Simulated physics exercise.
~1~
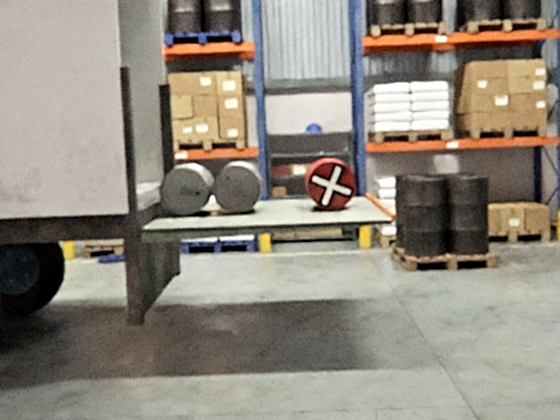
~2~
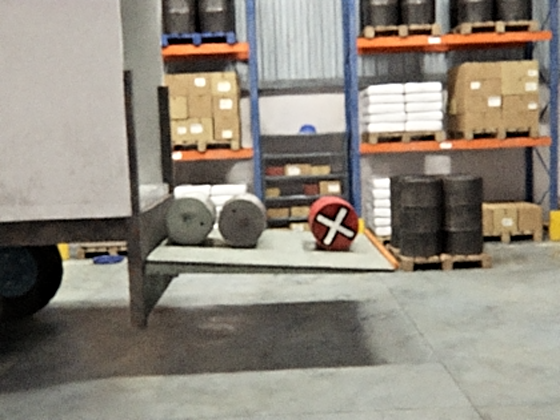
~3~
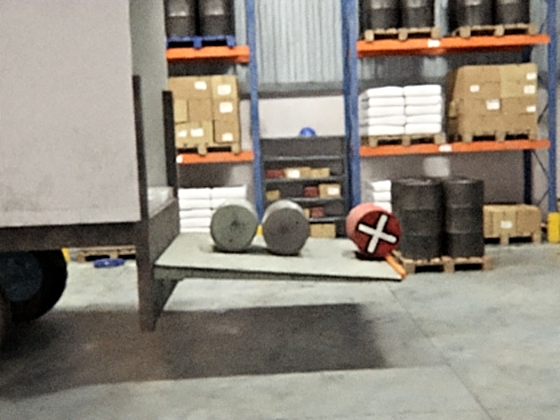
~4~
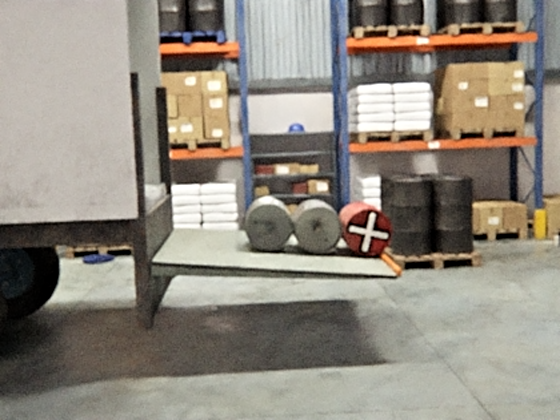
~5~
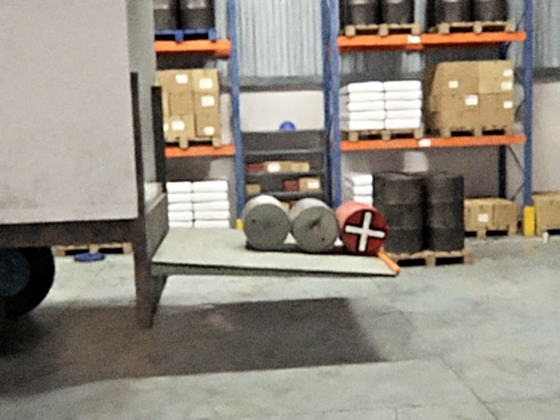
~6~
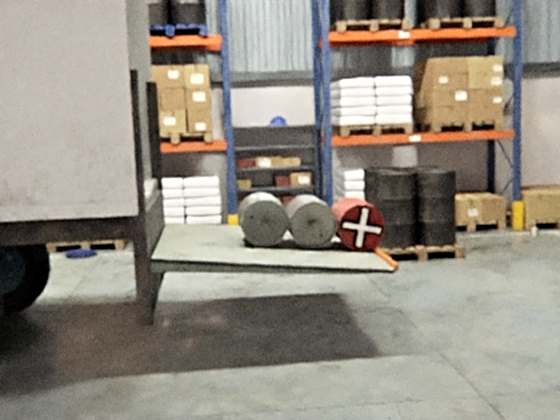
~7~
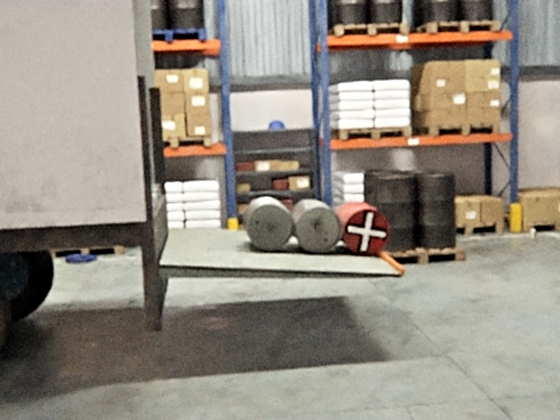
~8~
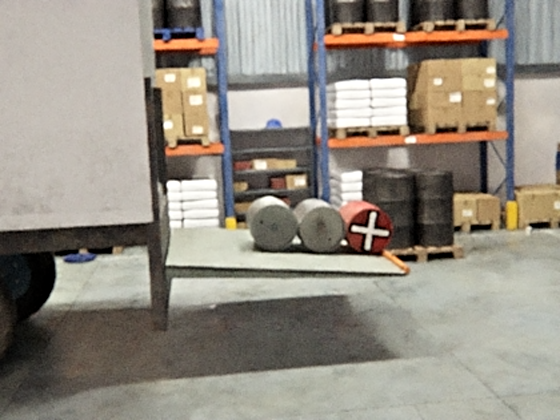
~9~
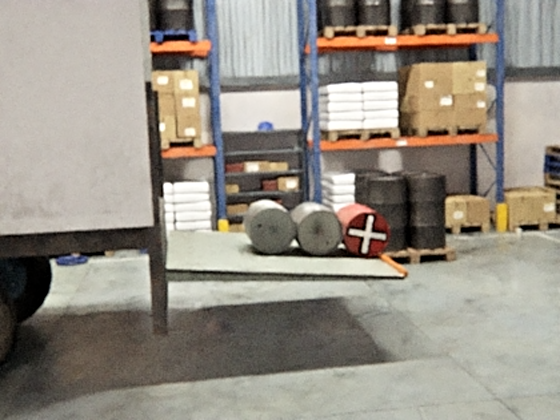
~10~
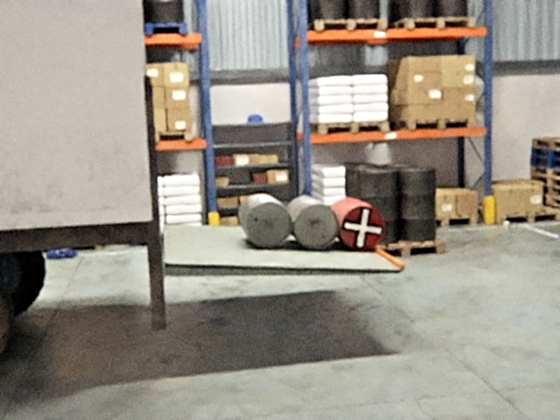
Warehouse with a lorry's lift plate sinking and tilting, two grey kegs and a red one rolling right and resting near its edge.
